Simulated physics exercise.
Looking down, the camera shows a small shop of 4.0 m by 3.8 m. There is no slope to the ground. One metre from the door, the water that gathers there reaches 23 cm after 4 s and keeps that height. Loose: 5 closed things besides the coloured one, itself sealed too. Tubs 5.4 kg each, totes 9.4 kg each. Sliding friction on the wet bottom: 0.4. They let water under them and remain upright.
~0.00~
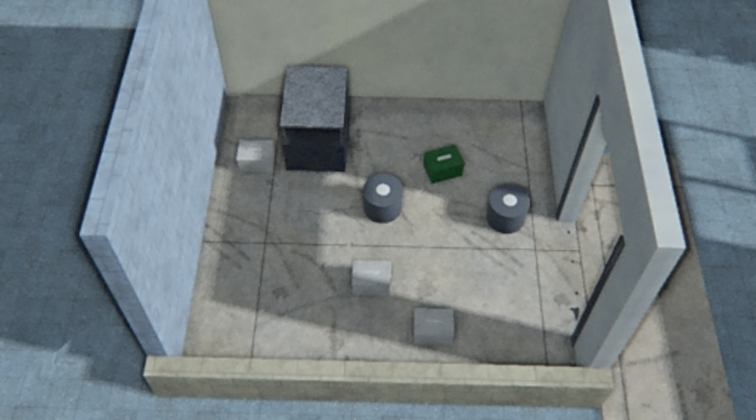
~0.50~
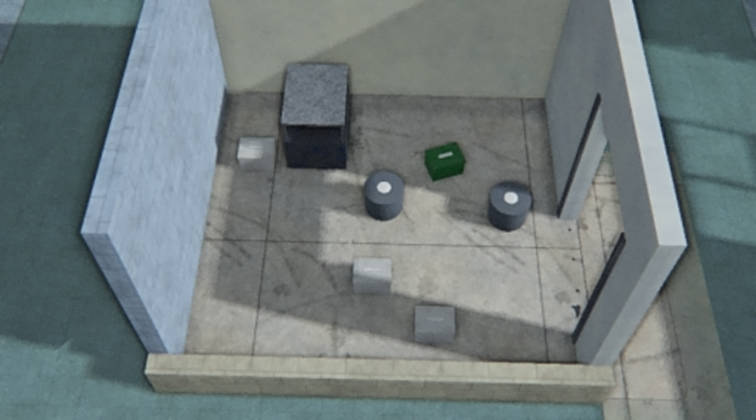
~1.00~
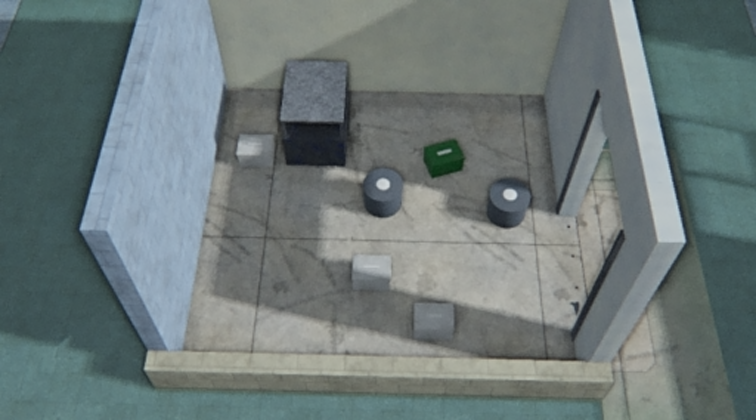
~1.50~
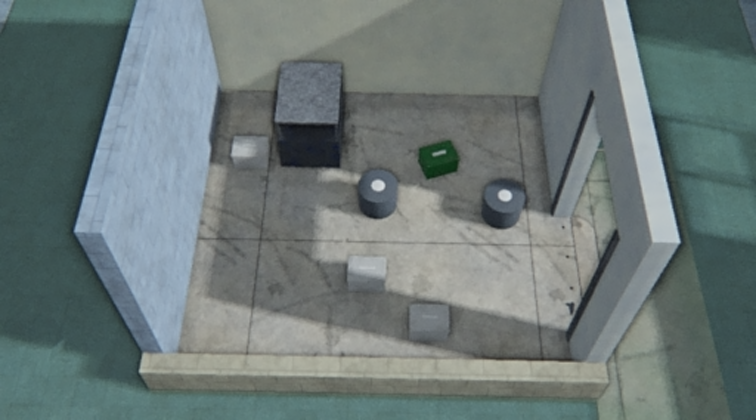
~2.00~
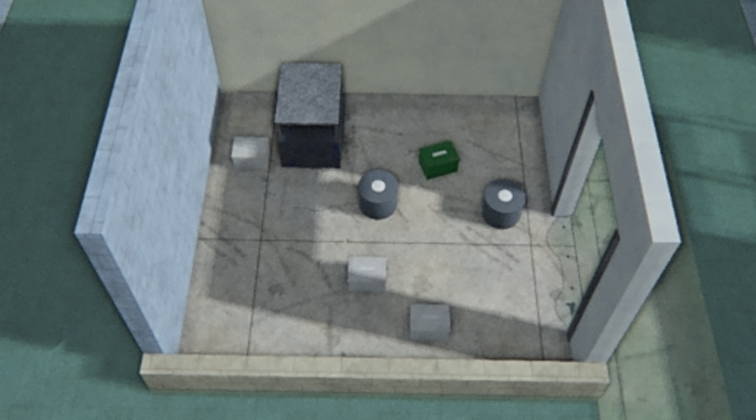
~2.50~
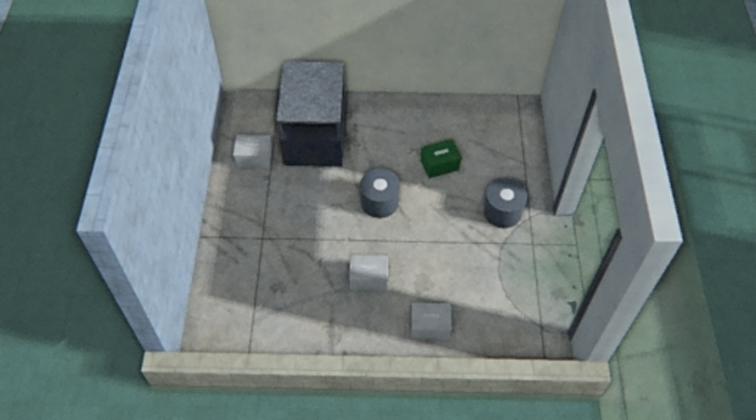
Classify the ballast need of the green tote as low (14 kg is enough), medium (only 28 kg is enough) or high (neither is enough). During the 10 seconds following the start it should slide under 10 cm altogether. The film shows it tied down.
Low.
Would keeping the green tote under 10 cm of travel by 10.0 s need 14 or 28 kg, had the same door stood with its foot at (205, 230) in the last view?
The big mass is needed.
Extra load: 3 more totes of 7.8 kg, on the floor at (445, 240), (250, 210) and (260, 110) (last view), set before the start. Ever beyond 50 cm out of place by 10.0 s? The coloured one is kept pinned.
Spot one crosses the limit, spot two crosses the limit, spot three crosses the limit.
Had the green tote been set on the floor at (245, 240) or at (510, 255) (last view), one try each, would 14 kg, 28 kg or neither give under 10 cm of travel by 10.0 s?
Going in order: Heavier weight required, neither weight works.
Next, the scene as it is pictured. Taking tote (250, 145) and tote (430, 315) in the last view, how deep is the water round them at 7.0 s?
Some 5 cm at the first, some 16 cm at the second.
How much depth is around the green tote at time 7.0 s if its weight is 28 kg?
4 cm, roughly.
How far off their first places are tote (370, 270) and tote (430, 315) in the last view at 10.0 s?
In turn: 140 cm, 250 cm.
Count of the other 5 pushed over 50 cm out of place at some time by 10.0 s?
It adds up to 5.
After 3.5 s the green tote would be 0 cm from its start with 14 kg and 0 cm from its start with 28 kg; 0 cm of water round it then.
After 4.5 s the green tote would be 0 cm from its start with 14 kg and 0 cm from its start with 28 kg; 1 cm of water round it then.
After 7.0 s the green tote would be 0 cm from its start with 14 kg and 0 cm from its start with 28 kg; 4 cm of water round it then.
After 10.0 s the green tote would be 0 cm from its start with 14 kg and 0 cm from its start with 28 kg; 8 cm of water round it then.
